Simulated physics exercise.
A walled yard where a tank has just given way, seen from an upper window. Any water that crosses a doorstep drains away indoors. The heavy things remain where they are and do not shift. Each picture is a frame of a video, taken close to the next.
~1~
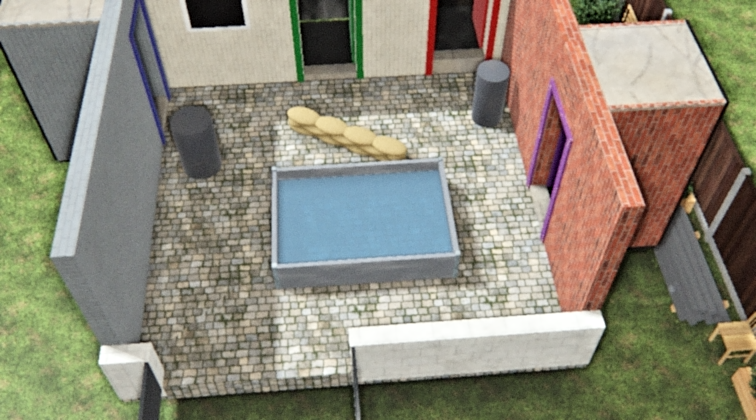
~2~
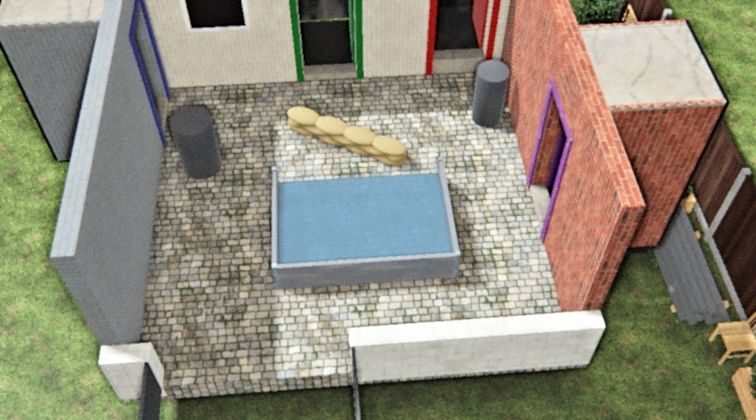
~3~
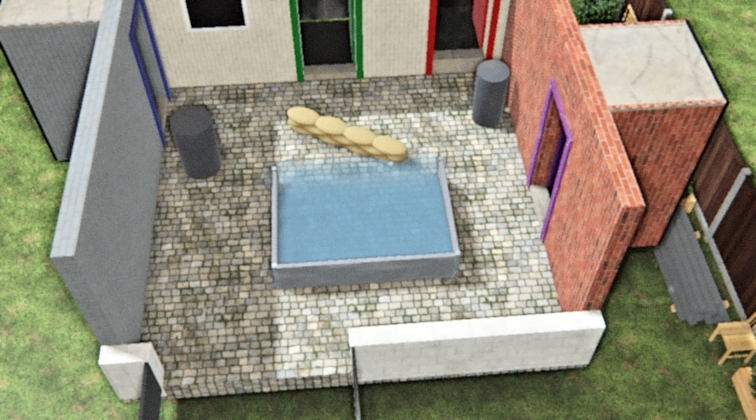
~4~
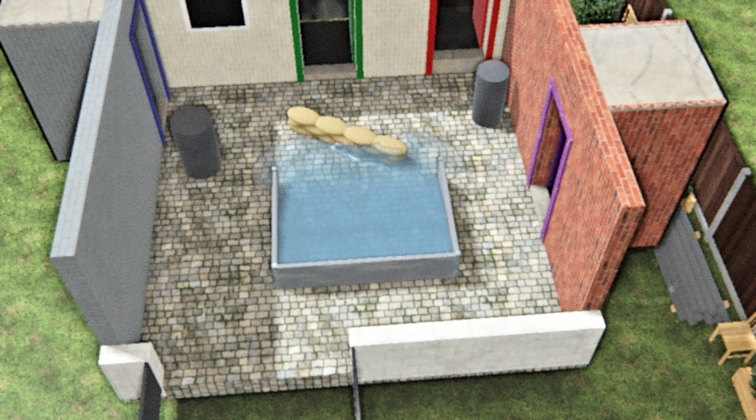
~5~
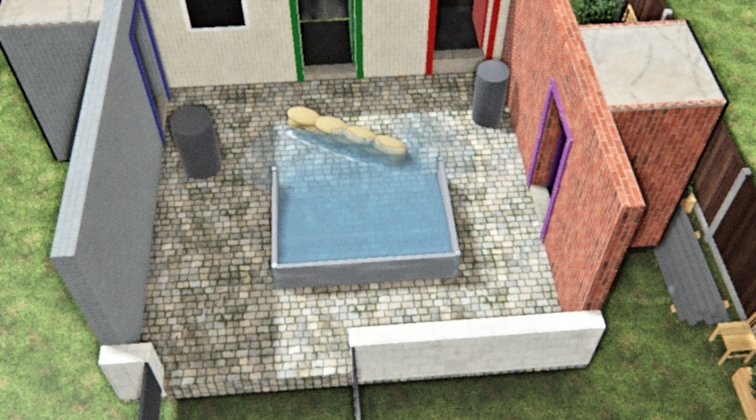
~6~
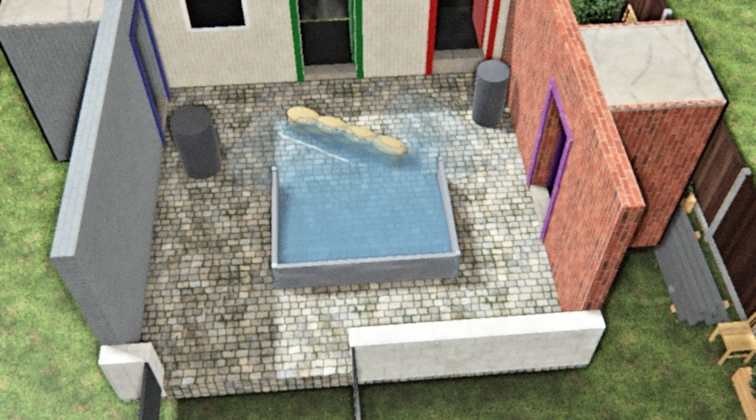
Water pouring from the far side of a grey tank, spreading across the paved yard and around a row of tan sacks.
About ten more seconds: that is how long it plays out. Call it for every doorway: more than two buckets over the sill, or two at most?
My call: The green door two at most; the blue door more than two; the purple door two at most; the red door two at most.
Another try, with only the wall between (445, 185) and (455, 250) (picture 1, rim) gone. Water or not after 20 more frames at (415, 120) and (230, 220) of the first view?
In turn: Flooded, no water.
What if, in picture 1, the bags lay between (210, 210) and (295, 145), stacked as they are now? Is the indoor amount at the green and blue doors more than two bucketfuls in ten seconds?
My take: The green door tops the threshold, and the blue door remains below the threshold too.
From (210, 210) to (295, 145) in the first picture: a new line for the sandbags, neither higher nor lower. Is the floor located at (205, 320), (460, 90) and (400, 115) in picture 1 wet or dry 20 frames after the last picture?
As listed: Submerged, submerged, submerged.
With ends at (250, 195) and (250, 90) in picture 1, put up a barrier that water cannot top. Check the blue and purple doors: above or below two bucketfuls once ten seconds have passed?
Log: Blue - safe; purple - safe.
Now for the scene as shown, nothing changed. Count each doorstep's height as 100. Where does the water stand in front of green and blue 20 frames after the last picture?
50 and 140 %, in that order.
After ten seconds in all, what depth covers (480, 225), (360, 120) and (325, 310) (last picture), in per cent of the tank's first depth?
Approx. values, in order: 8 %, 14 %, 2 %.
A moment on, water covers 30 % of the floor; the green door not reached, the blue door not reached, the purple door not reached, the red door wet at the sill, nothing in.
Next, water covers 40 % of the floor; the green door wet at the sill, nothing in, the blue door under two buckets in, the purple door not reached, the red door wet at the sill, nothing in.
Then, water covers 55 % of the floor; the green door wet at the sill, nothing in, the blue door over two buckets in, the purple door wet at the sill, nothing in, the red door wet at the sill, nothing in.
Later, water covers 80 % of the floor; the green door under two buckets in, the blue door over two buckets in, the purple door wet at the sill, nothing in, the red door wet at the sill, nothing in.
In the end, water covers 95 % of the floor; the green door under two buckets in, the blue door over two buckets in, the purple door wet at the sill, nothing in, the red door wet at the sill, nothing in.
